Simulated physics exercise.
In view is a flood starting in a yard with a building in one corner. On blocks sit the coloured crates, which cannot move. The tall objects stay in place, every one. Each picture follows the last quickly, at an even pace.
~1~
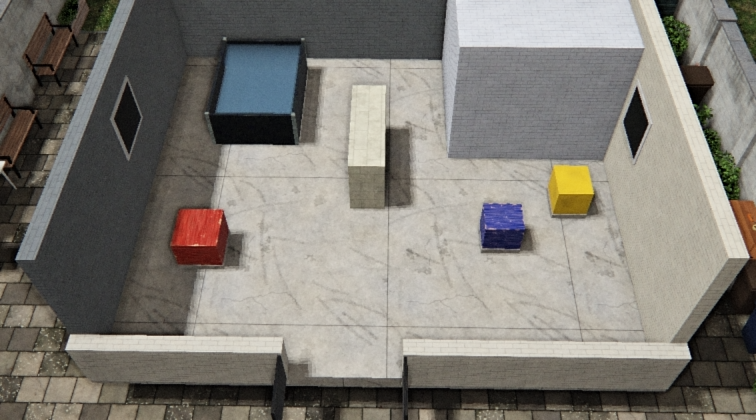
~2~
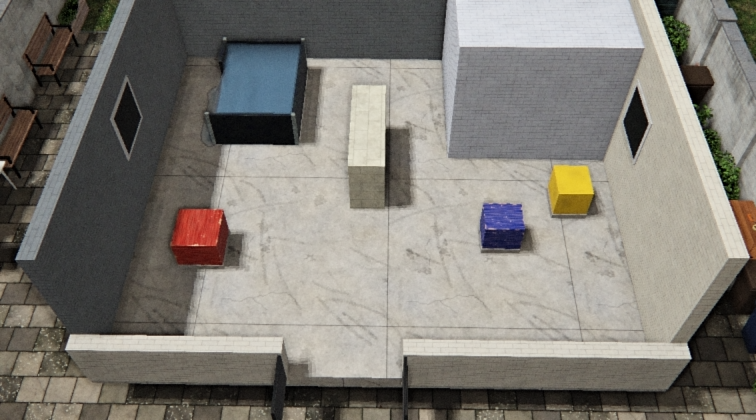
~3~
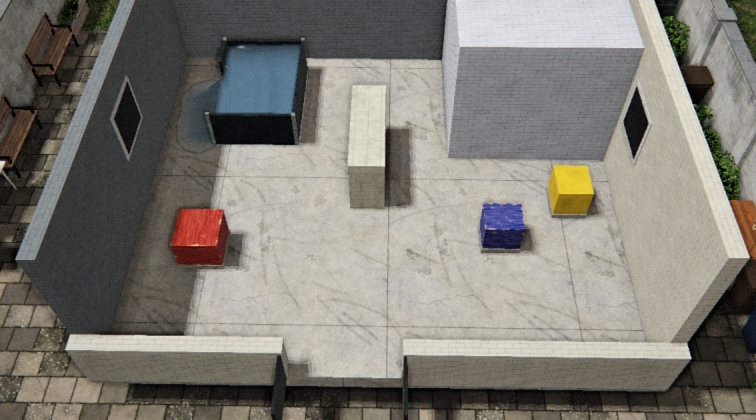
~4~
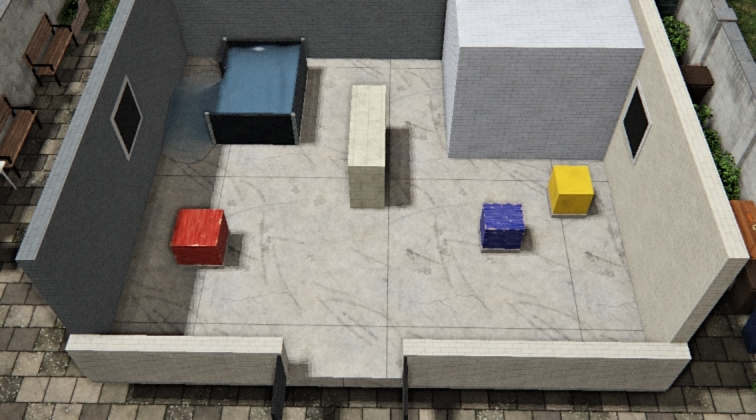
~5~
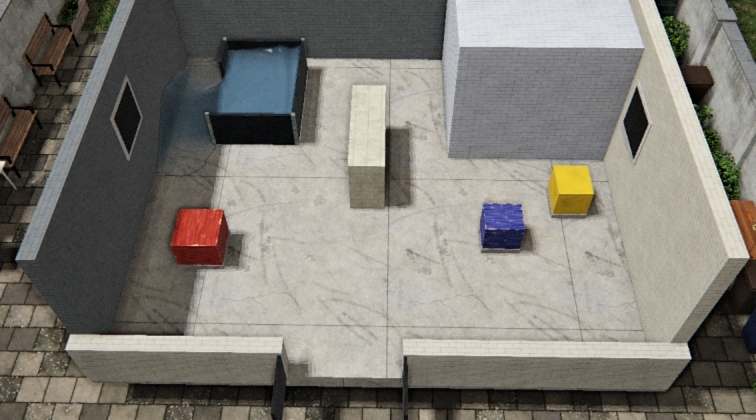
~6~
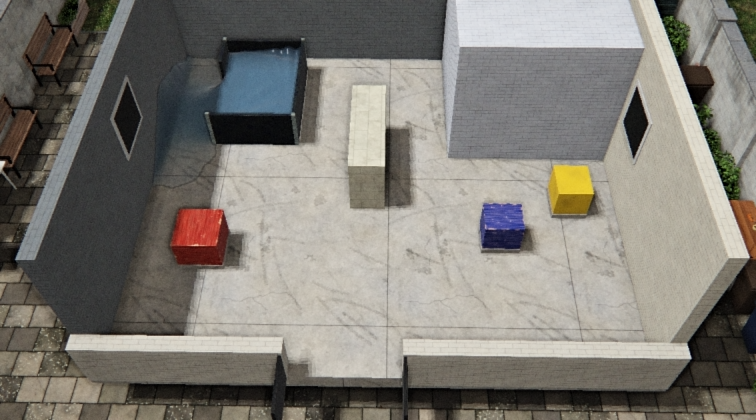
Water pours from the left side of the blue tank and spreads across the walled yard's floor.
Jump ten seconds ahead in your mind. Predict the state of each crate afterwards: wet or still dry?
Blue crate: Untouched. Yellow crate: Untouched. Red crate: Touched.
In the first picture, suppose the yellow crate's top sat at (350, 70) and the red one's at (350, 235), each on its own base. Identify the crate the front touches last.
The last one is the crate marked blue.
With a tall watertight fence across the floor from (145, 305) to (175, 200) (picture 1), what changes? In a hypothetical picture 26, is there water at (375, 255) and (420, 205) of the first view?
In order, I'd call them inundated and bare.
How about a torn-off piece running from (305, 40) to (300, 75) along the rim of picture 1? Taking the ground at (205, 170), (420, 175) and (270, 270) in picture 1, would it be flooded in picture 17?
Spared, then sodden, then spared.
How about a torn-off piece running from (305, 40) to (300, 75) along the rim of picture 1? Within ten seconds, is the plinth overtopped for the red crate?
As for red crate, it stays clear.
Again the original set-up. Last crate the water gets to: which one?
I'd name the yellow crate.
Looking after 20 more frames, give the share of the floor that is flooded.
My estimate is near 45 per cent.
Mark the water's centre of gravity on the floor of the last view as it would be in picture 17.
I'd say near (223, 128).
A moment on, water covers 15 % of the floor; the blue crate not reached, the yellow crate not reached, the red crate water round its plinth.
Next, water covers 25 % of the floor; the blue crate not reached, the yellow crate not reached, the red crate water round its plinth.
Then, water covers 45 % of the floor; the blue crate not reached, the yellow crate not reached, the red crate water round its plinth.
Later, water covers 75 % of the floor; the blue crate water round its plinth, the yellow crate not reached, the red crate water round its plinth.
In the end, water covers 90 % of the floor; the blue crate stayed above the water, the yellow crate stayed above the water, the red crate was topped.
